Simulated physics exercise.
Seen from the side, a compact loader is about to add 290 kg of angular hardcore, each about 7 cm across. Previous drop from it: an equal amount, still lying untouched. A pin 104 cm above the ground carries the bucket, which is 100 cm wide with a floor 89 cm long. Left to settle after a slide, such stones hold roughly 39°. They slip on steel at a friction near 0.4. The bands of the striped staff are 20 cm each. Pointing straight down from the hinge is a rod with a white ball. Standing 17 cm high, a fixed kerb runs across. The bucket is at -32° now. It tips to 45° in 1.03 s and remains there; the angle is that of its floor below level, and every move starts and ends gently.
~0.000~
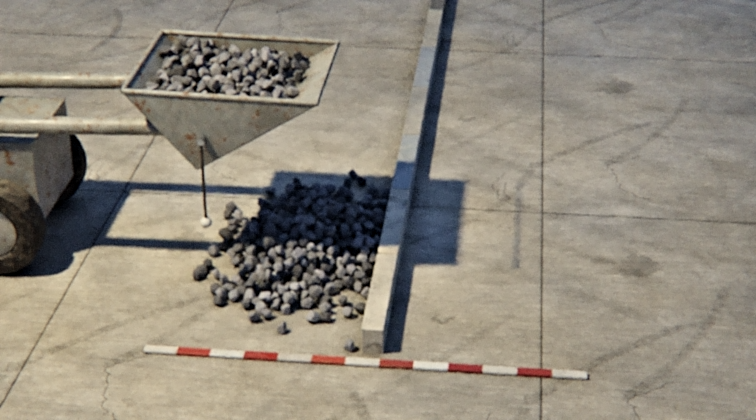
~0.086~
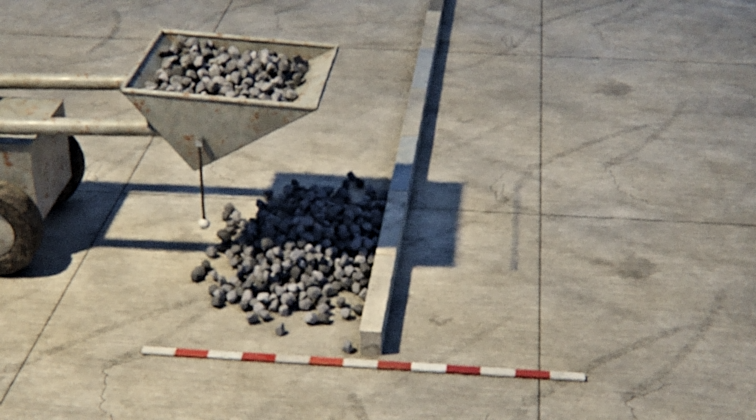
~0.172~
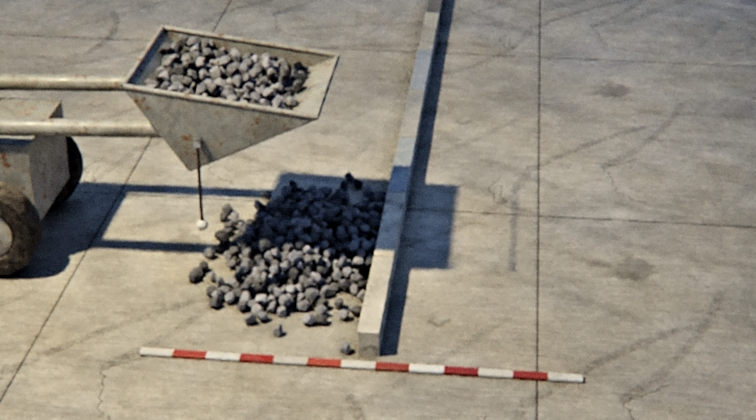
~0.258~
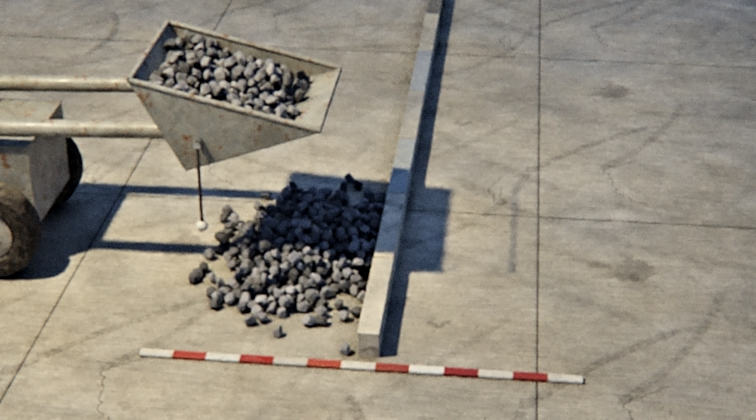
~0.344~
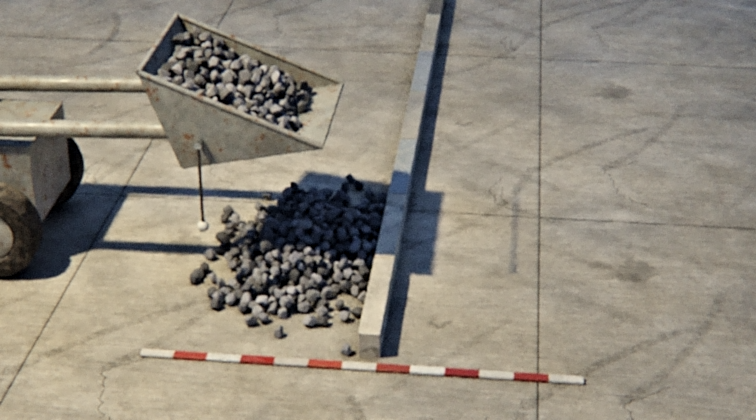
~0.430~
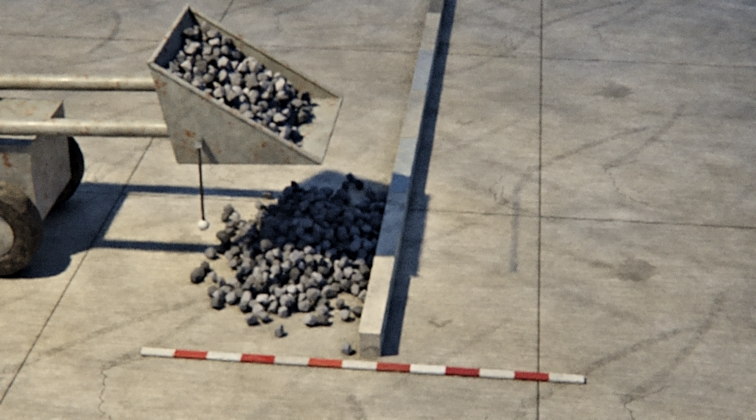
A compact loader stands at the left on sunlit, cracked concrete slabs, seen from above and to the side, its two pale arms holding a worn grey bucket of dark stones. Below, a heap of similar stones lies against a long pale kerb, behind a red-and-white striped staff. The bucket tilts steadily down towards the right, its load shifting slightly, while the heap stays still and the view barely drifts.
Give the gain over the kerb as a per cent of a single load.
6 %.
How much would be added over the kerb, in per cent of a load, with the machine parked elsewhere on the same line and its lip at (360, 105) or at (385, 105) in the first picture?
Around 25 percent, then around 45 percent.
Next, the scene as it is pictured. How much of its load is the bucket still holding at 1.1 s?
About 65 per cent is held.
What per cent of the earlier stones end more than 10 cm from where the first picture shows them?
Roughly 0 % of them.
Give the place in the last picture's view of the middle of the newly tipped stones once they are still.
Around (333, 230).
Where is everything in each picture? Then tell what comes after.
The first picture shows lip at (318, 104), floor tilted -32°, highest stones at (217, 52). The earlier load is highest near (294, 227), 24 cm above ground level, 100 % on this side of the kerb.
The second picture shows lip at (317, 108), floor tilted -30°, highest stones at (209, 52); the stones move at 0.1 m/s on average.
The third picture shows lip at (318, 118), floor tilted -26°, highest stones at (190, 53); the stones move at 0.2 m/s on average.
In the fourth picture, the bucket is at -20°, its lip at (321, 131); the top of the load is at (187, 50); the stones move at 0.3 m/s on average.
The fifth picture shows lip at (323, 147), floor tilted -12°, highest stones at (190, 45); the stones move at 0.4 m/s on average.
The sixth picture shows lip at (322, 164), floor tilted -3°, highest stones at (196, 38); the stones move at 0.5 m/s on average.
After 0.8 s the floor is at 33°; in per cent of one load, 100 in the bucket, 100 on this side of the kerb; the foremost stones are at (373, 251).
After 1.1 s the floor is at 45°; in per cent of one load, 63 in the bucket, 137 on this side of the kerb; the foremost stones are at (373, 251).
After 1.5 s the floor is at 45°; in per cent of one load, 13 in the bucket, 185 on this side of the kerb, 2 over the kerb; the foremost stones are at (415, 238).
After 4.1 s the floor is at 45°; in per cent of one load, 2 in the bucket, 192 on this side of the kerb, 6 over the kerb; the foremost stones are at (486, 269). Net gain over the kerb, 6.
